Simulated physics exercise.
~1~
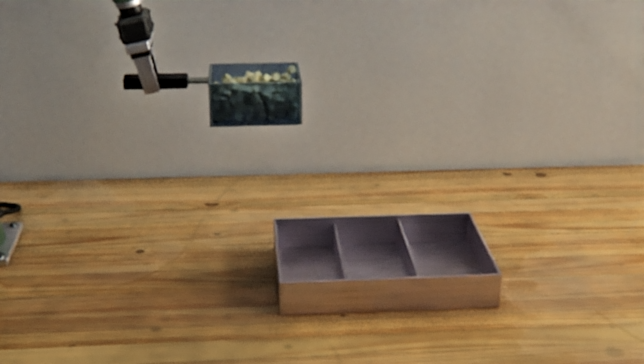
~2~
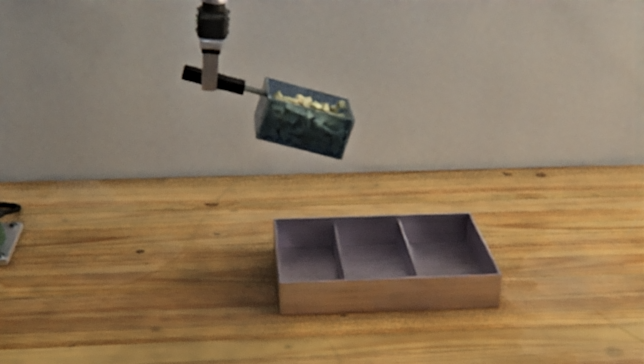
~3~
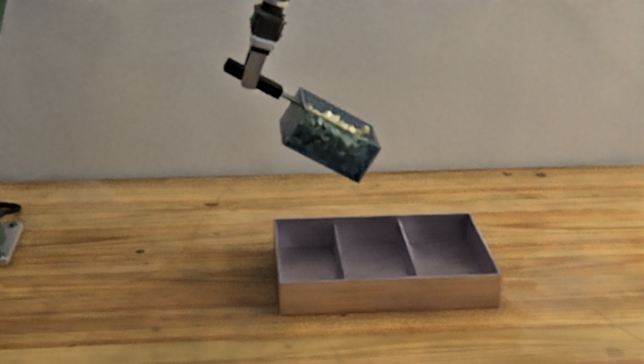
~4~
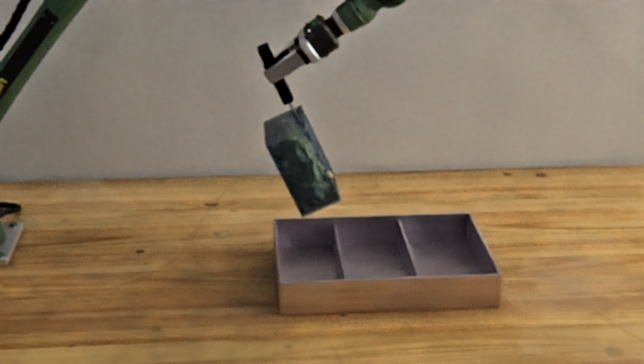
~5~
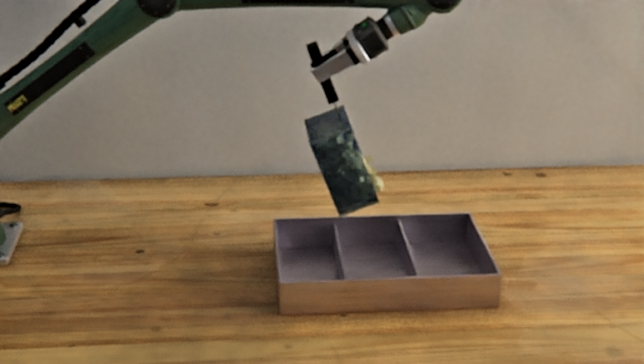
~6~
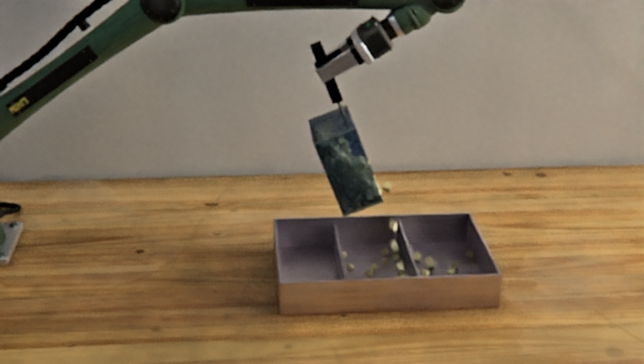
Above a divided tray on a wooden table, a robot arm tips a box, spilling pieces.
